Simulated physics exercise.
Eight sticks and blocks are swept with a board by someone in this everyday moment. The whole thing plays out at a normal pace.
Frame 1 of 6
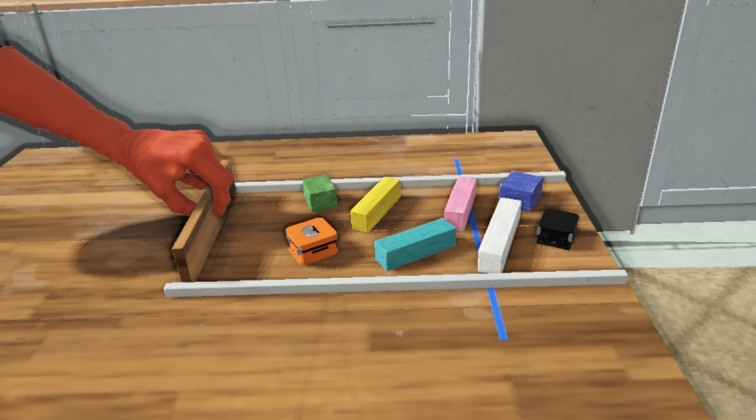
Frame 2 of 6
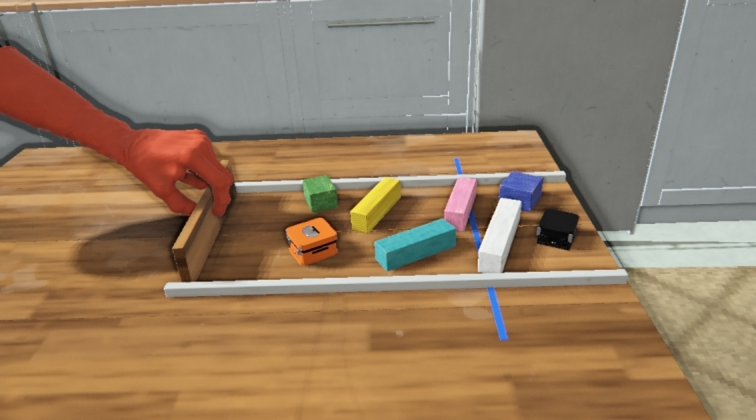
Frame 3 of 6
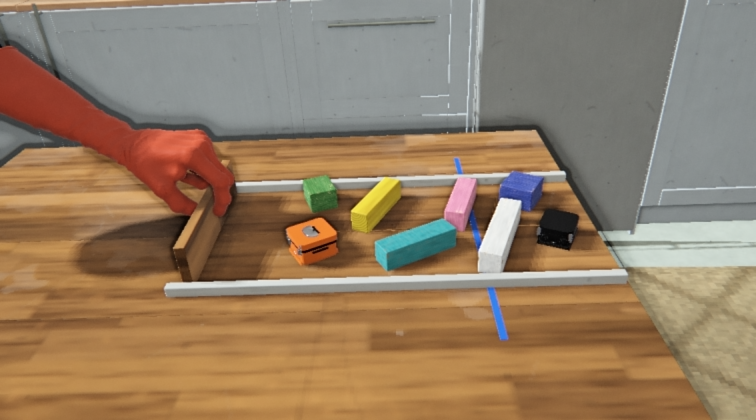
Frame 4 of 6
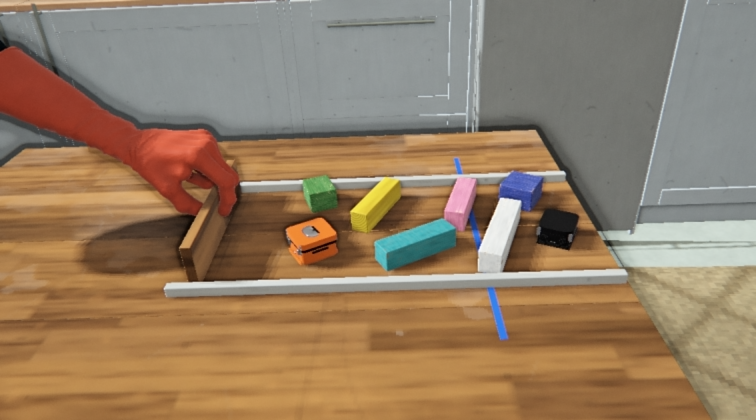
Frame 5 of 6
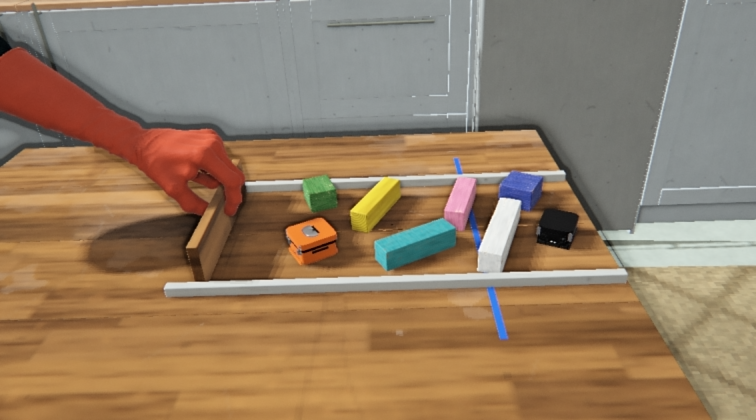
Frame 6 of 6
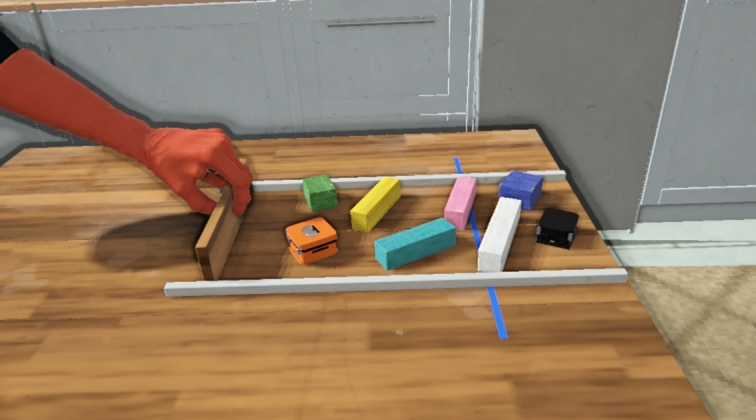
A red-gloved hand at the left slides an upright wooden board slightly to the right along a wooden tabletop, seen from above at an angle in a room with grey cabinets. Between two pale rails lie green, orange, yellow, turquoise, pink, white, blue and black pieces, with blue tape crossing beneath toward the right. The board starts still, then creeps toward the untouched pieces, while the camera stays fixed.
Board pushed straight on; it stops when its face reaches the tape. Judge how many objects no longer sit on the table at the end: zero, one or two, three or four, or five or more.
No longer on the table: Zero.
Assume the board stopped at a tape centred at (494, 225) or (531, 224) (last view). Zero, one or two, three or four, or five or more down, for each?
The counts, in order, are one or two and three to four.
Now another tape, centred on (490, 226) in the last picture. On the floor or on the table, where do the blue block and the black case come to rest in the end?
Blue block: Is still there, black case: Is gone.
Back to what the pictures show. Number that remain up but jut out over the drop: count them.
Looks like 2 of them.
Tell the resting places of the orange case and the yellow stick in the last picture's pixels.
The orange case ends up near (502, 242), and the yellow stick near (500, 205).
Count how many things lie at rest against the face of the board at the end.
In total, 3.
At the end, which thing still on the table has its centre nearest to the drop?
The one out in front is the black case.
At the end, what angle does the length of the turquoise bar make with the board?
It is near 15° out of line.
Soon after, none off yet; black case at rest near (558, 228); blue block at rest near (521, 190); white bar at rest near (501, 234).
After that, none off yet; black case at rest near (558, 228); blue block at rest near (521, 190); white bar at rest near (503, 234).
In the end, the number that fall off is zero.
